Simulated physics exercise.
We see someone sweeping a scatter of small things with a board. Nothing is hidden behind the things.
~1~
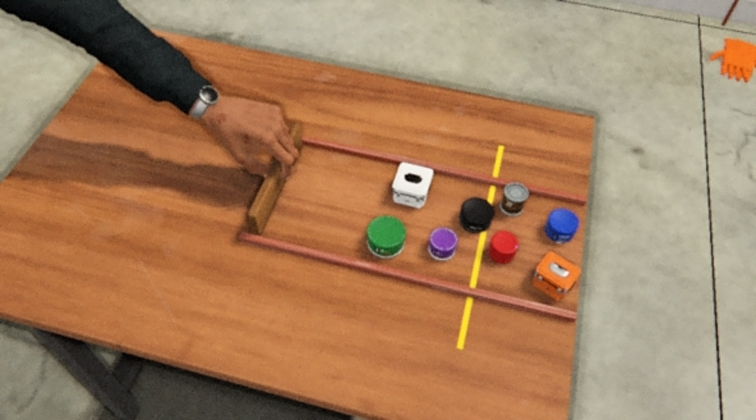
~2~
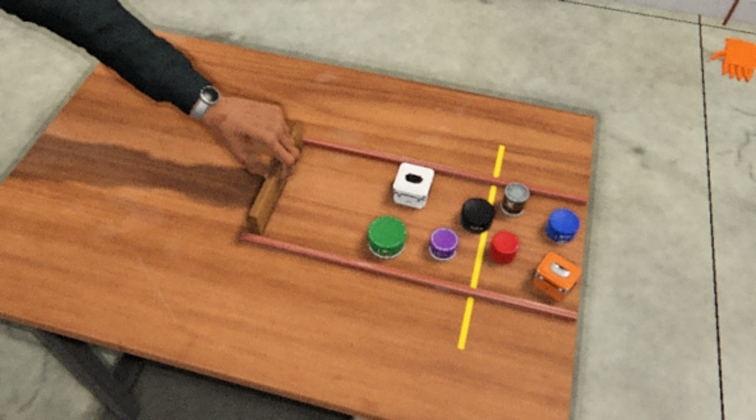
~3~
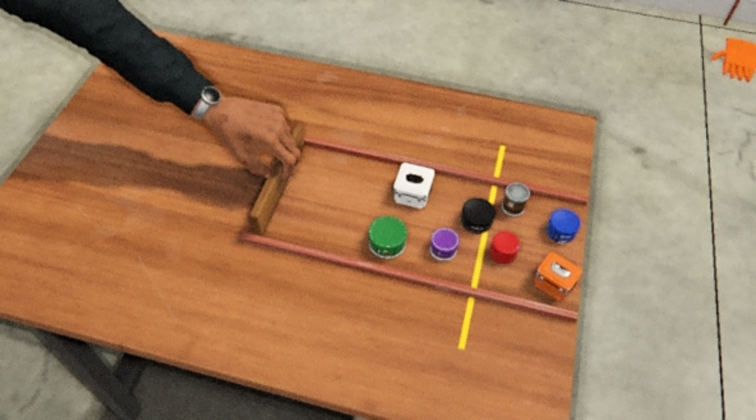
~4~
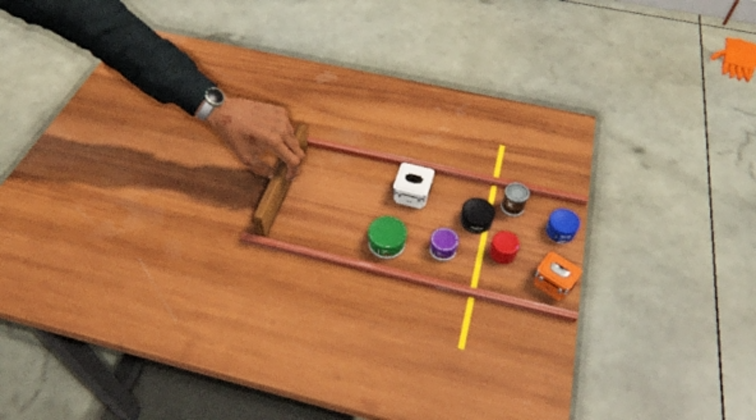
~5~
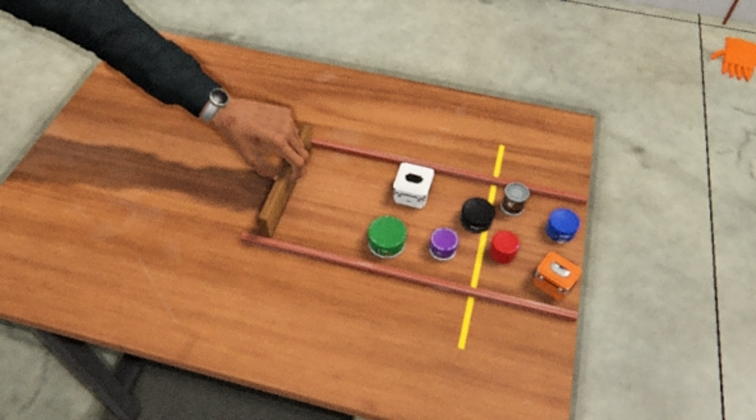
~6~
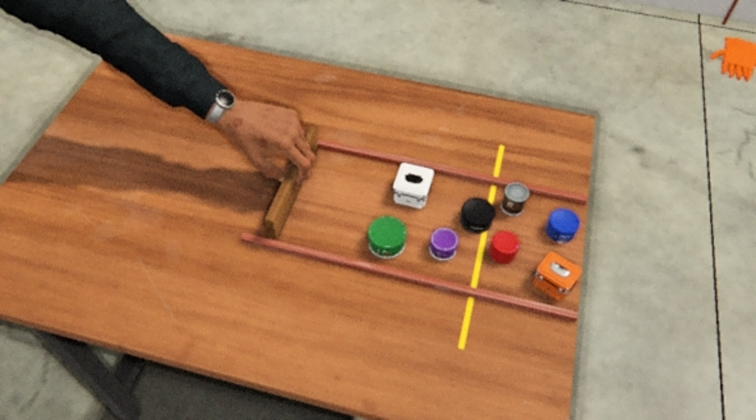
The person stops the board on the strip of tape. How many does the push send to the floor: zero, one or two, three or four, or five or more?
In the end the number that fall off is zero.
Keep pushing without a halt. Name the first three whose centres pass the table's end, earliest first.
The order is the blue tub, then the red lid, then the orange case.
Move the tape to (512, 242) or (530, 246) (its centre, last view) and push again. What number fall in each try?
Try by try, 1 and 3.
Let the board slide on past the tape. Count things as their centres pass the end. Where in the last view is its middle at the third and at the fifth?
At (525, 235) for the third, at (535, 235) for the fifth.
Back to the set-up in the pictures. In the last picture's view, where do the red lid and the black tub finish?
Near (554, 251) and (537, 229).
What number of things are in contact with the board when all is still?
In contact: 2.
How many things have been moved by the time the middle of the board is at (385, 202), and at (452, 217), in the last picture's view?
1 and 5.
A little later, none off yet; blue tub at rest near (562, 226); orange case at rest near (557, 276); brown pot at rest near (515, 200).
When it is over, the number that fall off is zero.
